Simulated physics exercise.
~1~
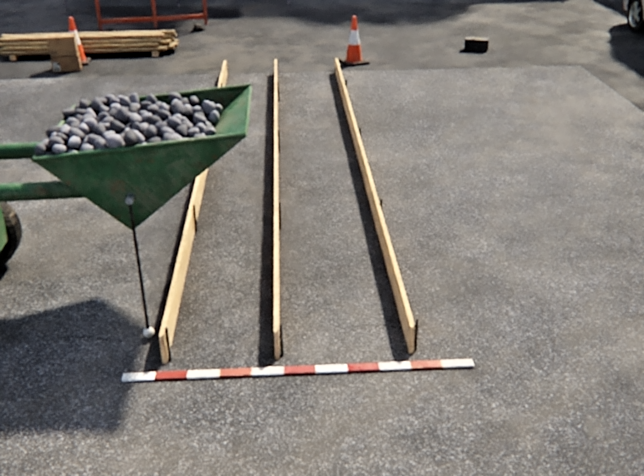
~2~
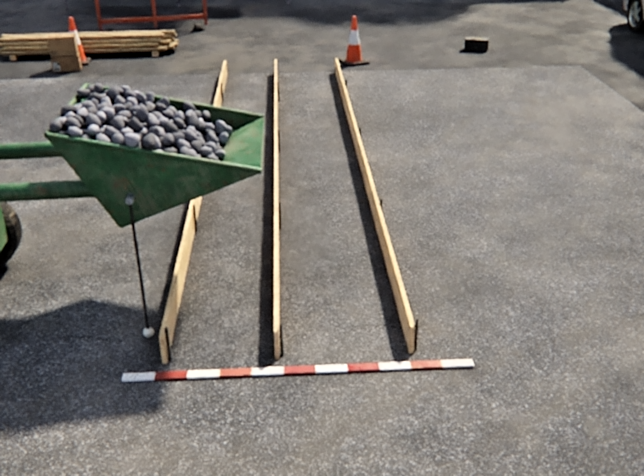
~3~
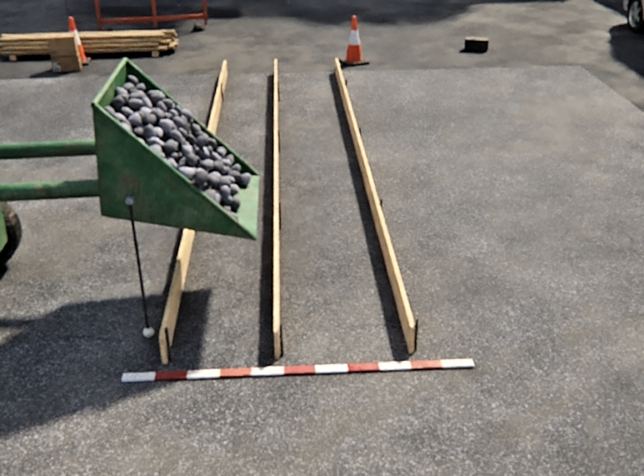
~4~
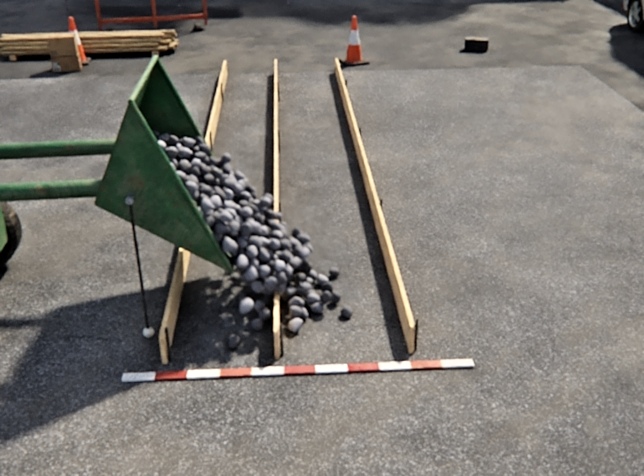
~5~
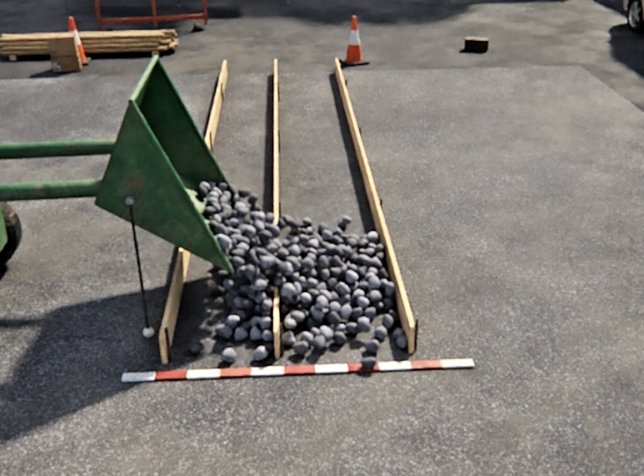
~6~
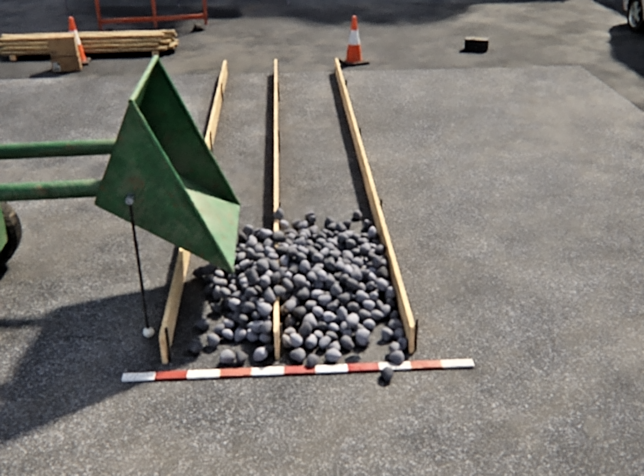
The video shows a green loader bucket of rounded grey stones tilting down to the right and pouring them over wooden planks on asphalt. The stones spread across both bays, with more in the far one, and a stray rests by the striped staff as the emptied bucket stays tipped.
